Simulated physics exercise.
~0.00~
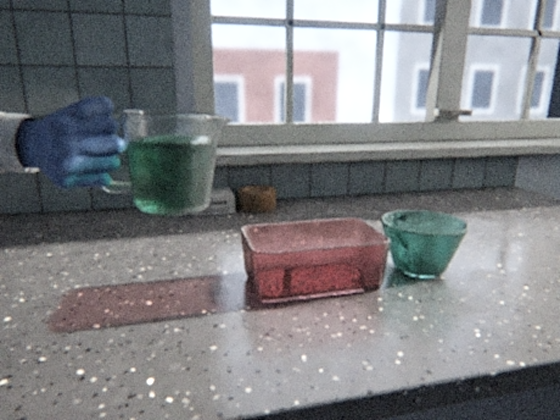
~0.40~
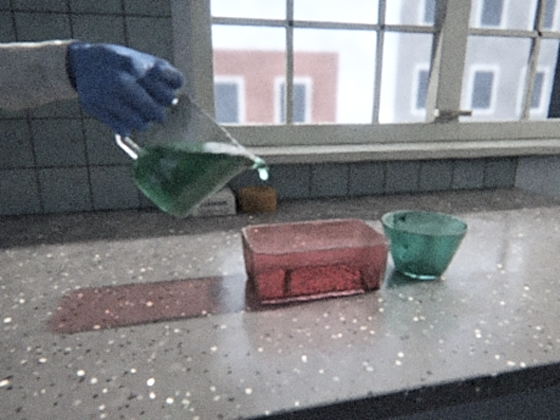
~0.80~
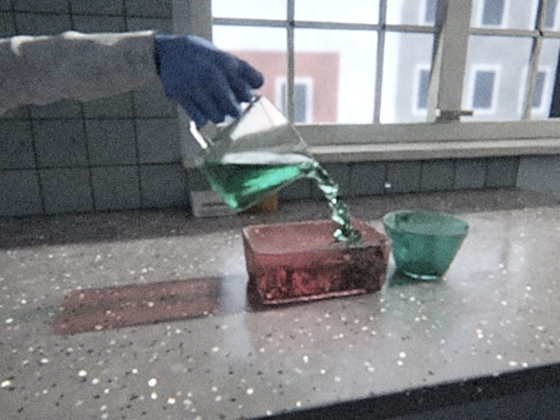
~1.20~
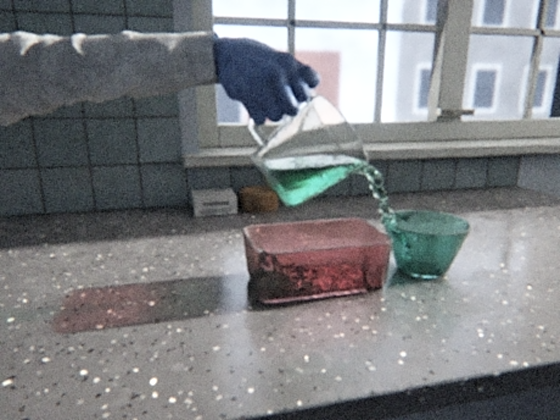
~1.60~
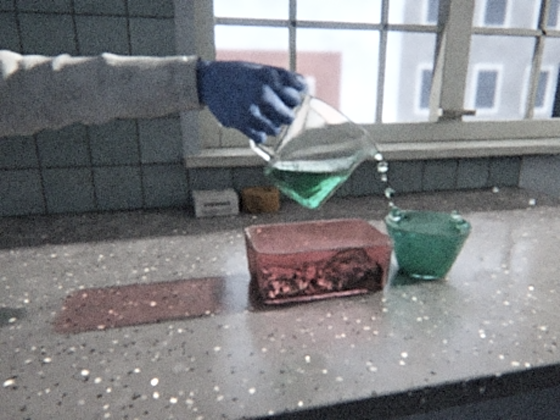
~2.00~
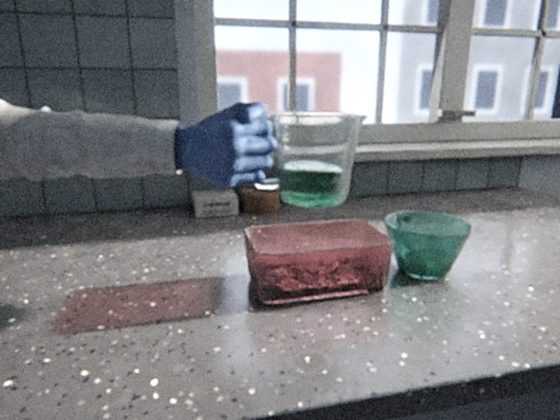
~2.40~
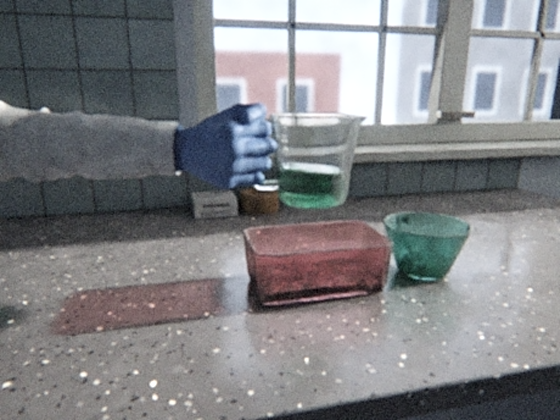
A blue-gloved hand tipped a clear jug of green liquid over a reddish oblong tub on a speckled worktop, moved right while pouring toward the green cup beside it, then turned the jug upright, with some liquid still inside.
